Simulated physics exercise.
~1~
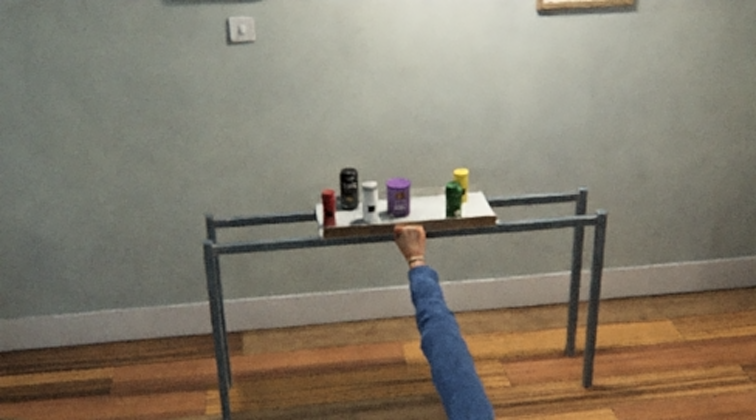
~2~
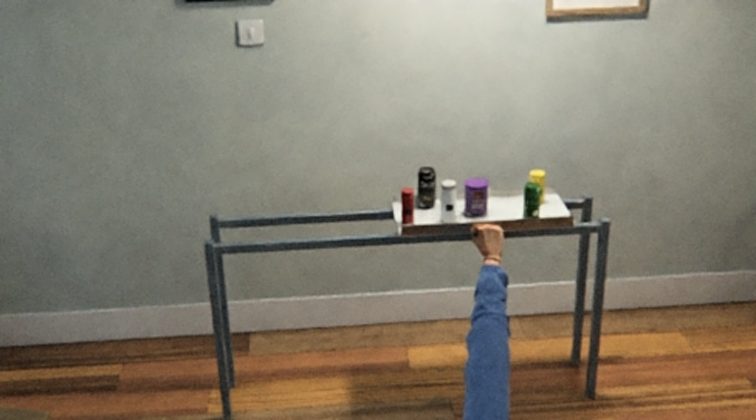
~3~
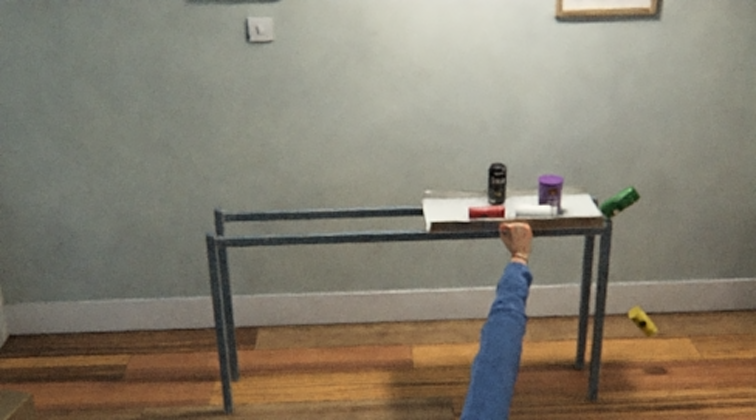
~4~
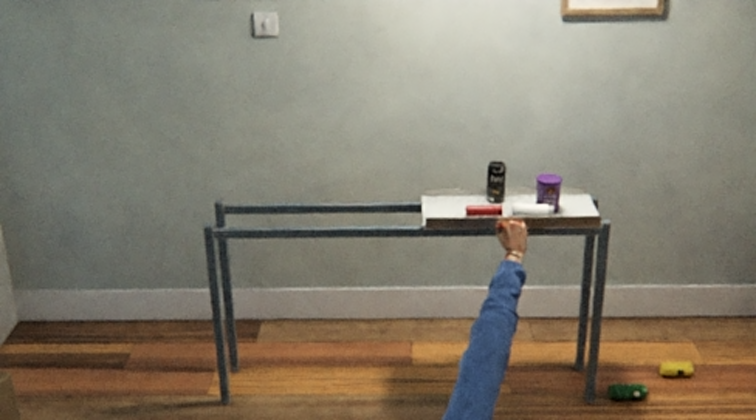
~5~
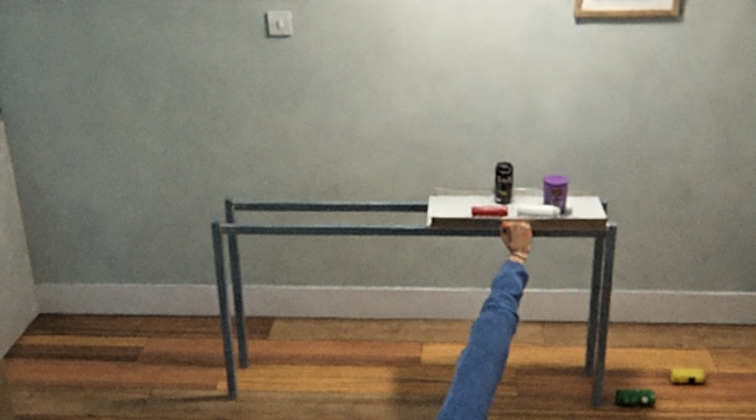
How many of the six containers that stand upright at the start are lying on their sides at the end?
Four of them end up on their sides, the red and white shakers on the tray and the yellow shaker and green can on the floor.
